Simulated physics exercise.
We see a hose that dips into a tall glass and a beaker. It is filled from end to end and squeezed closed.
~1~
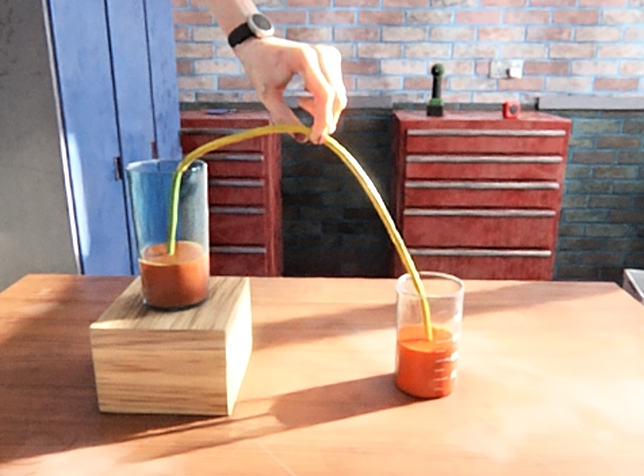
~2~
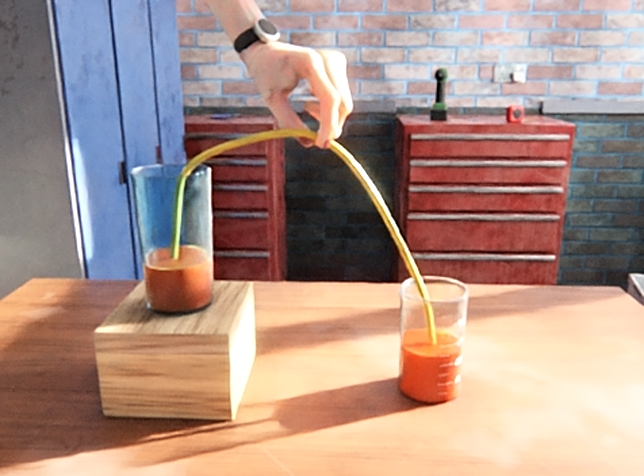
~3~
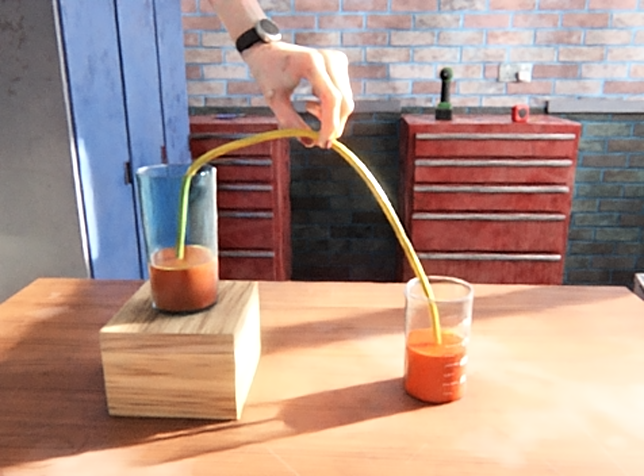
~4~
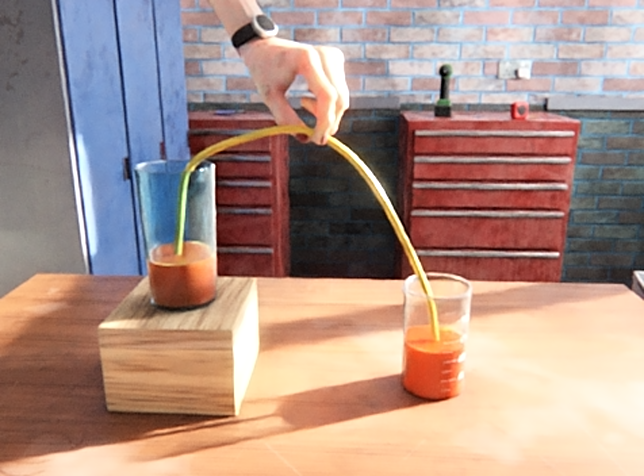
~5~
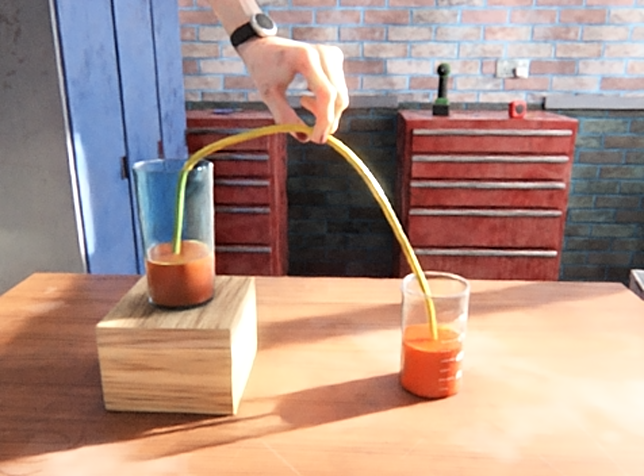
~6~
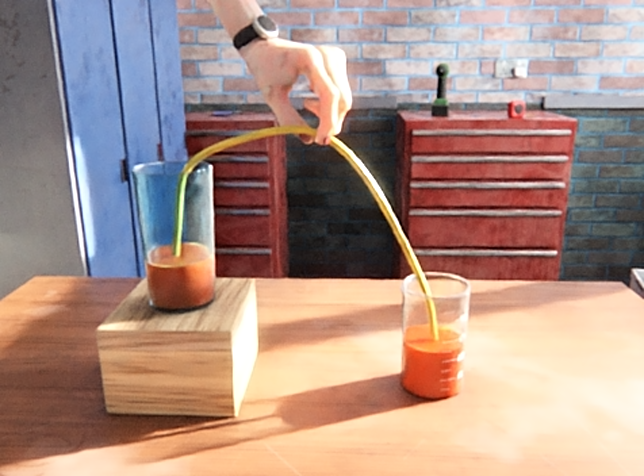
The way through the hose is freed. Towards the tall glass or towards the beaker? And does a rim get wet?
The tomato juice goes rightwards; the receiving one has room for it.
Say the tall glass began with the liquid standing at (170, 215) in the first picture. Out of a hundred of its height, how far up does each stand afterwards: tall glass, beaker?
In turn 10 and 100 per cent.
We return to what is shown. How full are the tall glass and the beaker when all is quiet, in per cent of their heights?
In turn 10 and 75 per cent.
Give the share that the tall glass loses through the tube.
Roughly 75 per cent.
A moment on, the tall glass is about a quarter full; the beaker is about half full.
Further on, the tall glass is nearly empty; the beaker is about two thirds full.
When it is over, the tall glass is nearly empty; the beaker is about three quarters full.
